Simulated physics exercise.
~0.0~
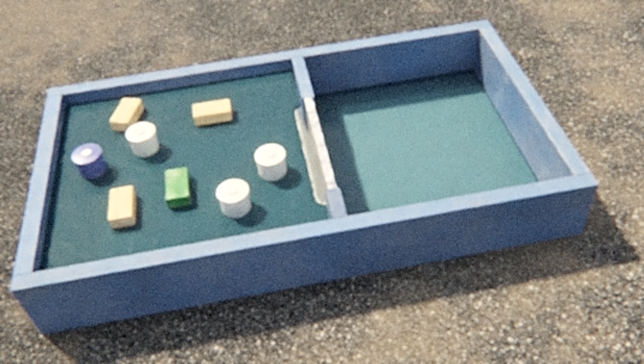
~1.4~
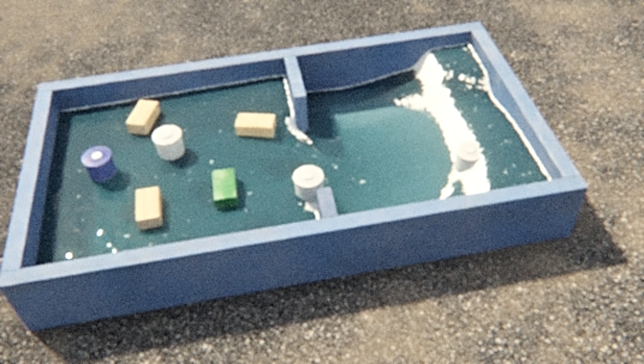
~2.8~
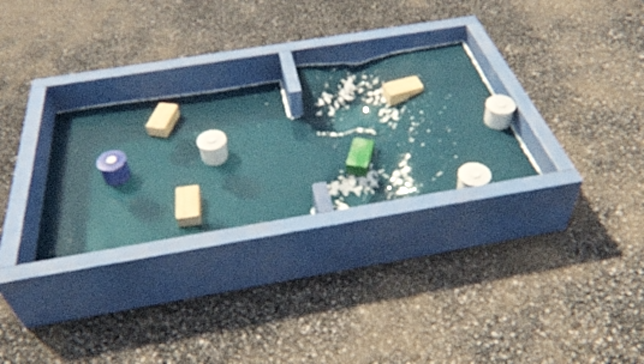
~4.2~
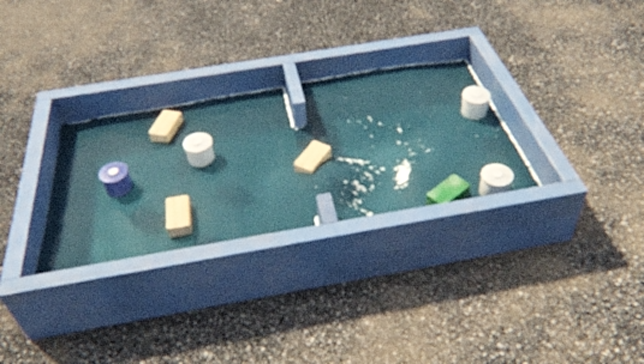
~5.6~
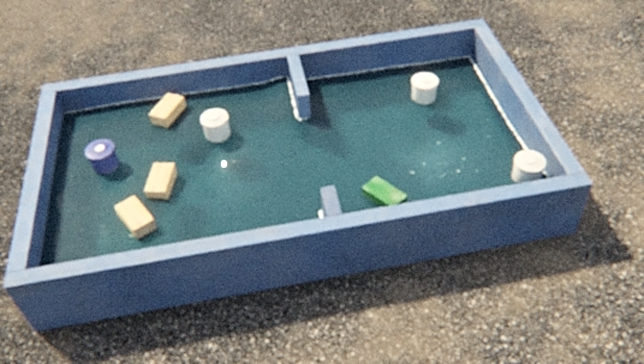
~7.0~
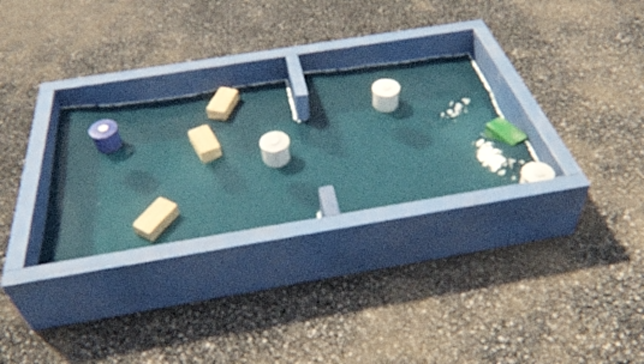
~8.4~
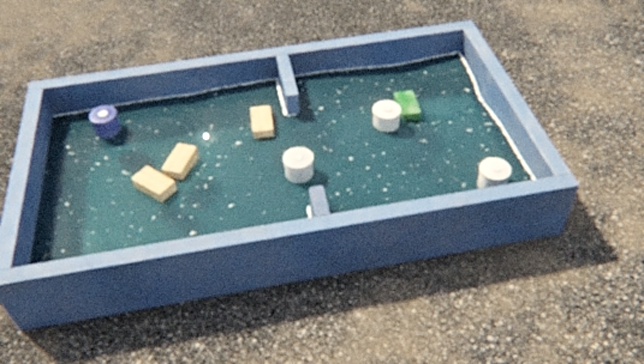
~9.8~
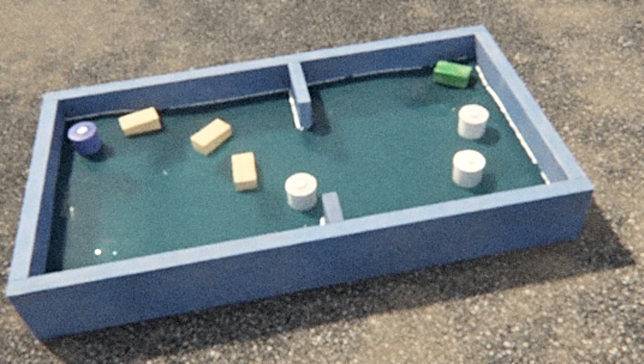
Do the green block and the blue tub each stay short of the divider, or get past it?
The green block gets past the divider and ends up floating on the right side. The blue tub stays short of it, floating near the left end.
